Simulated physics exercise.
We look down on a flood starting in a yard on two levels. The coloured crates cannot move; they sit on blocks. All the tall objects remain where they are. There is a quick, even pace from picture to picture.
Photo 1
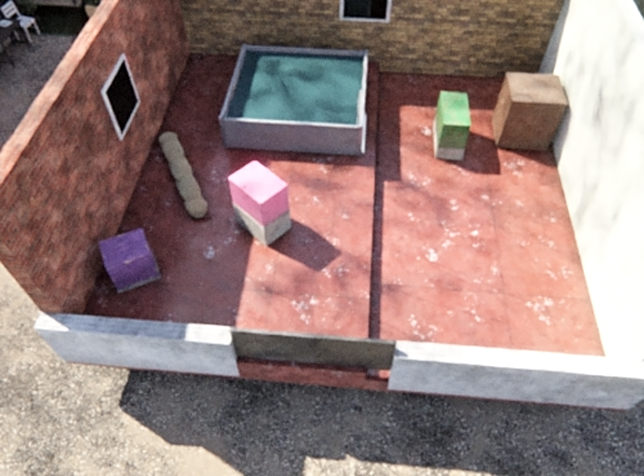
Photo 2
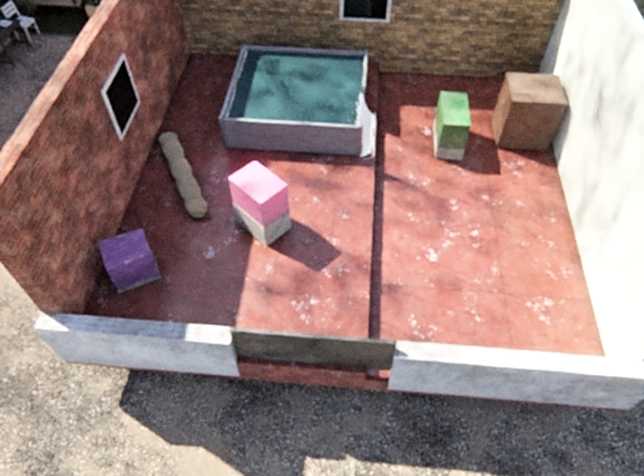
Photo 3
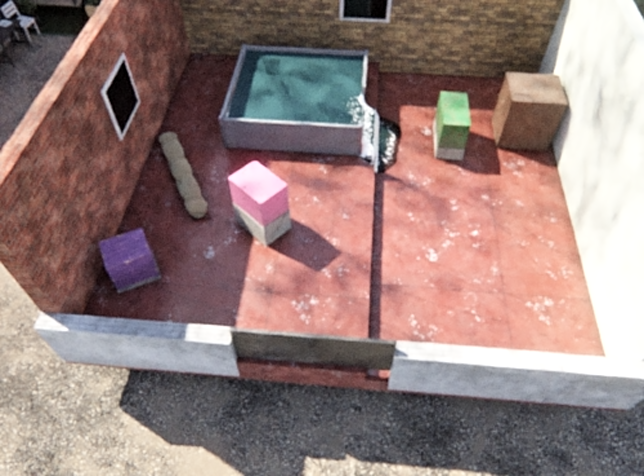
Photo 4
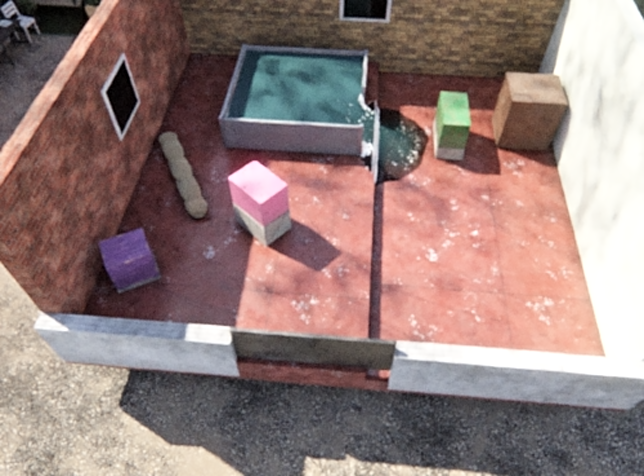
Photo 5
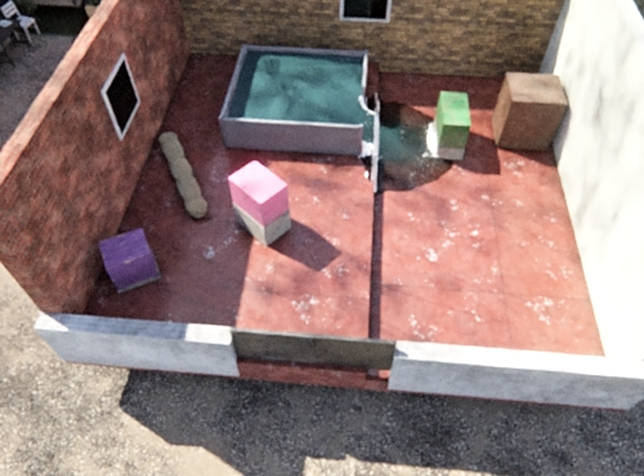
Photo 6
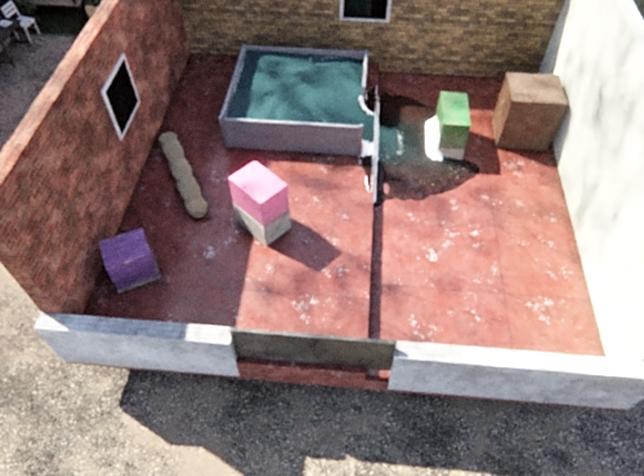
A teal pool of water in a grey-walled tank stands at the back of a red-floored yard, seen from above between brick and white walls. A purple block, a tan knobbly roll and a pink-topped block sit to the left, with green-topped and brown blocks at right. Water breaks out through the tank's right side and spreads rightward around the green-topped block, while the view stays still.
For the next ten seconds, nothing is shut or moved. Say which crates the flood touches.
Outcome: The green crate is not missed by the water this time, the pink crate is missed by the water this time, the purple crate is missed by the water this time.
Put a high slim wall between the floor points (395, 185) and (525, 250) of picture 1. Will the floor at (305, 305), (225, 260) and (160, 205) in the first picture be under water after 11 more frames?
Outcome by spot, in order - unwatered, unwatered, unwatered.
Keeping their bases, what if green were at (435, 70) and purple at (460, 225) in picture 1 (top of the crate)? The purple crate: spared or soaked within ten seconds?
The purple crate simply gets reached.
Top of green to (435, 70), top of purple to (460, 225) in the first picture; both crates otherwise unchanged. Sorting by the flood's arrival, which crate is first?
It's the one in green.
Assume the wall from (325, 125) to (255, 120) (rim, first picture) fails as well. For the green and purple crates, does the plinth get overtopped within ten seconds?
The green one is not reached; the purple one is reached.
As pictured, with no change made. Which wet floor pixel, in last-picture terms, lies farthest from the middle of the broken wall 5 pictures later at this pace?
Look around (562, 205).
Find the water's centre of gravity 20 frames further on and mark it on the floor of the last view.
At roughly (380, 151).
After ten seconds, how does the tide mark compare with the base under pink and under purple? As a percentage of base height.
About 0 percent and about 0 percent.
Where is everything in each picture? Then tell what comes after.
The first frame shows the open tank at (298, 87) is whole and still.
In the second frame, water pours out at (360, 124) and has run to (367, 155).
In the third frame, water pours out at (359, 125) and has run to (396, 129).
In the fourth frame, the front is at (424, 138), out from the gap at (359, 126).
In the fifth frame, the front is at (448, 164), out from the gap at (359, 126).
In the sixth frame, the front is at (471, 172), out from the gap at (359, 126).
A moment on, water covers 15 % of the floor; the green crate water round its plinth, the pink crate not reached, the purple crate not reached.
Next, water covers 30 % of the floor; the green crate water round its plinth, the pink crate not reached, the purple crate not reached.
Then, water covers 40 % of the floor; the green crate water round its plinth, the pink crate not reached, the purple crate not reached.
Later, water covers 50 % of the floor; the green crate water round its plinth, the pink crate not reached, the purple crate not reached.
In the end, water covers 50 % of the floor; the green crate was topped, the pink crate stayed above the water, the purple crate stayed above the water.
